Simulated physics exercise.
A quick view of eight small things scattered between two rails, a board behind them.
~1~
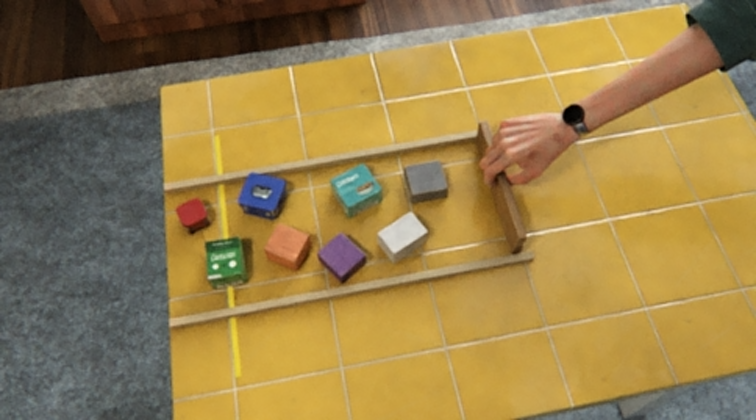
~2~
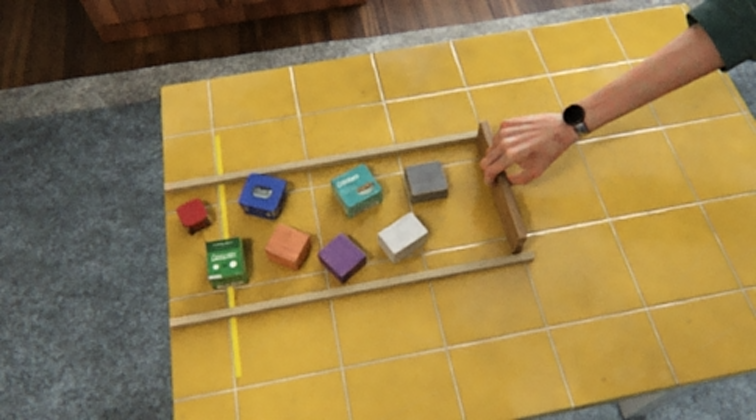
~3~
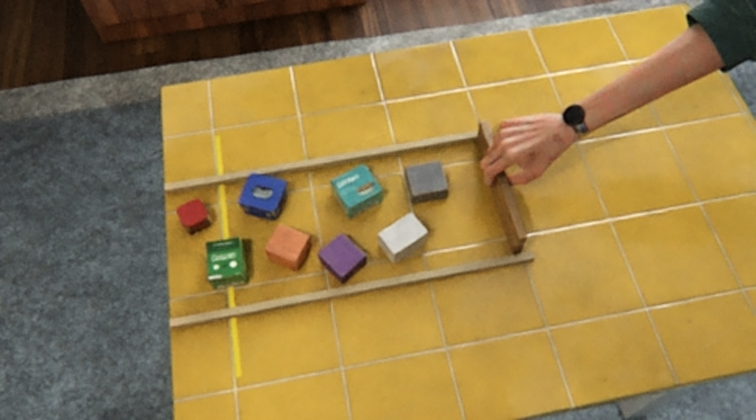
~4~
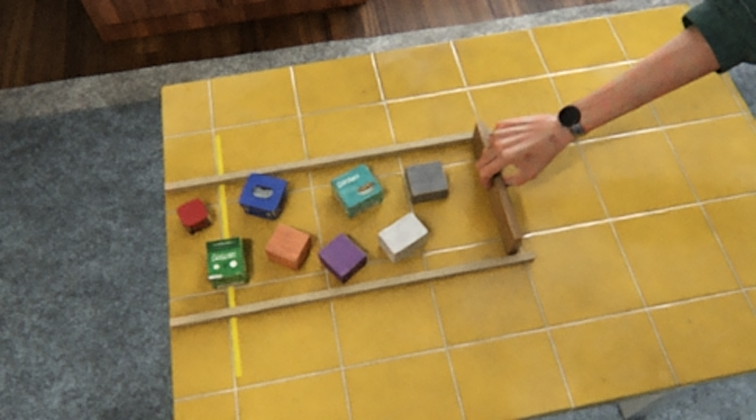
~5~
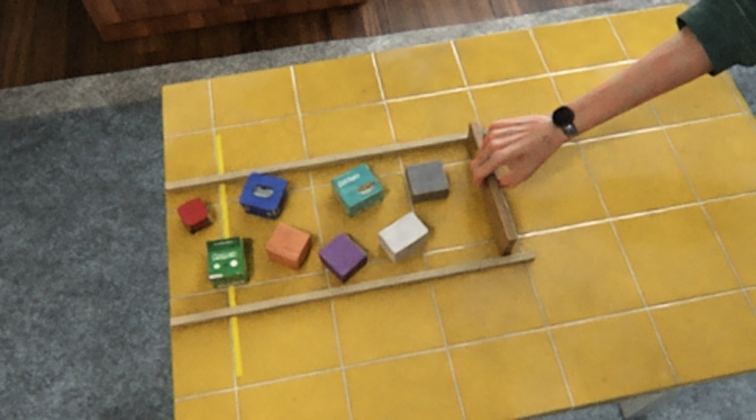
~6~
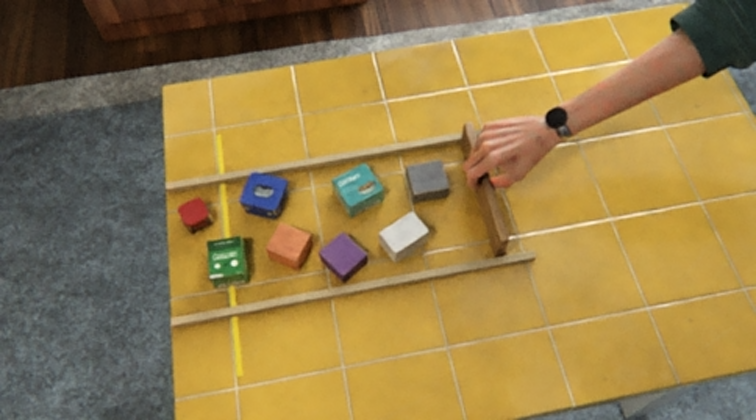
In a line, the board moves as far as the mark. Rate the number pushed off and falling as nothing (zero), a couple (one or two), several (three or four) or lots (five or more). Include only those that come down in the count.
It is several.
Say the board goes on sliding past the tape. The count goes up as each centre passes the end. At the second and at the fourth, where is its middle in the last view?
At (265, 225) for the second, at (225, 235) for the fourth.
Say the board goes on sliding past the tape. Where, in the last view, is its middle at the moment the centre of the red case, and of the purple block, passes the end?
When the red case crosses, the middle is near (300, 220); when the purple block crosses, near (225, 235).
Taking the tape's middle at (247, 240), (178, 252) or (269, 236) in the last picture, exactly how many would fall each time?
Try 1: 3; try 2: 8; try 3: 1.
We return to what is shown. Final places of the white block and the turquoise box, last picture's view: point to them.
Positions - first (204, 271), then (165, 216).
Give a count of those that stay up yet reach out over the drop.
Tally: 3.
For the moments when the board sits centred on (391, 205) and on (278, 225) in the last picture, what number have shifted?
At the first spot 4, then 8.
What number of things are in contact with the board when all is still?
So the total is 2.
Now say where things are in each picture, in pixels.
Red case (194, 216); green box (226, 263); blue case (264, 197); board (499, 186); tape (226, 244), in the first frame.
Green box (227, 263); purple block (342, 259), in the second frame.
Blue case (264, 197); orange block (289, 248), in the third frame.
Red case (195, 217); board (496, 187), in the fourth frame.
Green box (227, 262); grey block (427, 182), in the fifth frame.
Red case (196, 216); green box (228, 262); blue case (265, 196); board (483, 188); tape (228, 243), in the sixth frame.
A little later, none off yet; red case at rest near (196, 216); green box at rest near (228, 262); blue case at rest near (265, 196).
Next, none off yet; red case at rest near (193, 216); green box at rest near (228, 262); blue case shifted about its own width near (230, 203).
Later still, one off so far; red case dropping near (165, 287); green box shifted about its own width near (176, 266); blue case shifted well along near (165, 220).
When it is over, the number that fall off is three or four; down, blue case, green box and red case.
